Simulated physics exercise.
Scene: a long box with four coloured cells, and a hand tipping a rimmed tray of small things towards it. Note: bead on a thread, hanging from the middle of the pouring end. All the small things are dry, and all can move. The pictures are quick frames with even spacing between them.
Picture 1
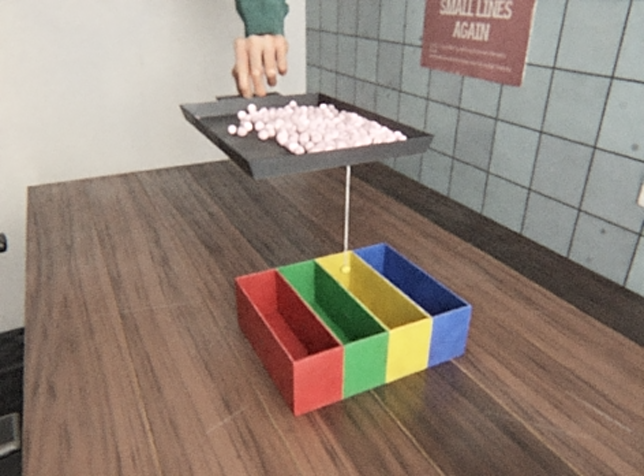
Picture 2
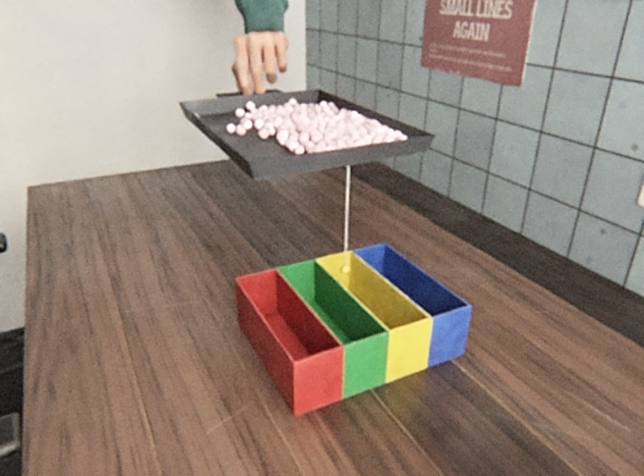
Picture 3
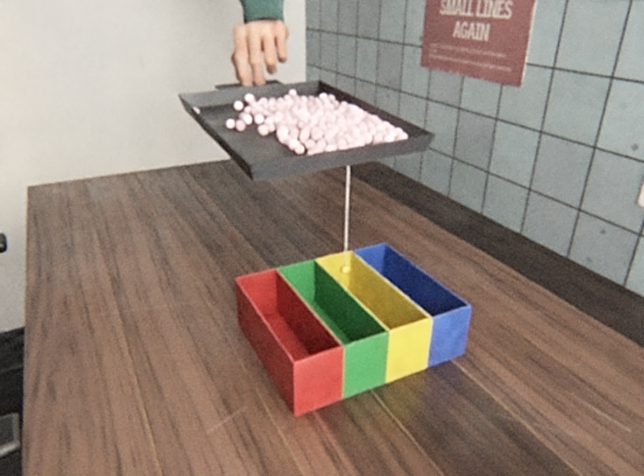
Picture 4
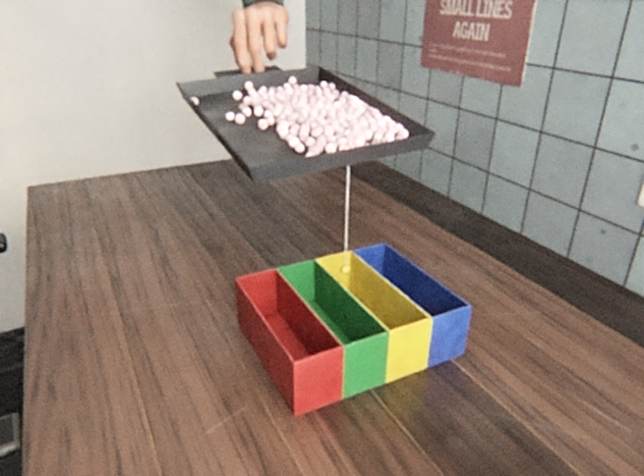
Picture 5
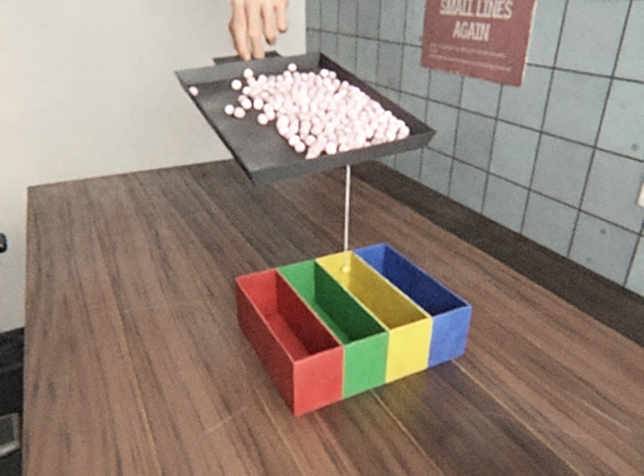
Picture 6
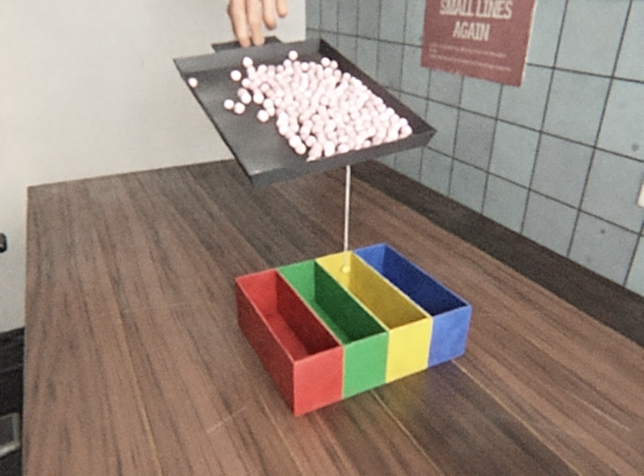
On a wooden table, a hand gradually tilts a tray of small pale balls.
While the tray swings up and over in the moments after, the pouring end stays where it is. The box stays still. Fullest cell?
Red.
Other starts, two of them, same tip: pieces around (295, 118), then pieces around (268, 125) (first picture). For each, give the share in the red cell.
In order, 40 per cent then 40 per cent.
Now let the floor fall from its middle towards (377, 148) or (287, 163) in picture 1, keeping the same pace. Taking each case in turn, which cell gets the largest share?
The blue one, then the red one.
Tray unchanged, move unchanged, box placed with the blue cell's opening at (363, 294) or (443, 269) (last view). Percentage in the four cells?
Close to 90 in a hundred, then close to 30 in a hundred.
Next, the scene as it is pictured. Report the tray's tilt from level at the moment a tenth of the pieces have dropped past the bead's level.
Near 60 degrees.
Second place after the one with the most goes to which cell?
I'd say green takes second place.
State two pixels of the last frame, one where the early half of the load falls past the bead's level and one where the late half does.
Around (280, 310) and then (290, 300).
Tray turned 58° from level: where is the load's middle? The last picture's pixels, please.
Look around (311, 151) in the last picture.
Shortly afterwards, tray tipped steeply; the bulk on the tray; only a few in the red cell; only a few in the green cell; only a few in the yellow cell; a little falling or outside the box.
Next, tray tipped right over; a little on the tray; near a third in the red cell; near a quarter in the green cell; a little in the yellow cell; near a third falling or outside the box.
Some moments later, tray tipped past a quarter turn; near a third in the red cell; near a quarter in the green cell; a little in the yellow cell; near a third falling or outside the box.
In the end, tray tipped past a quarter turn; near a third in the red cell; near a quarter in the green cell; a little in the yellow cell; none at all in the blue cell; near a third outside the box.
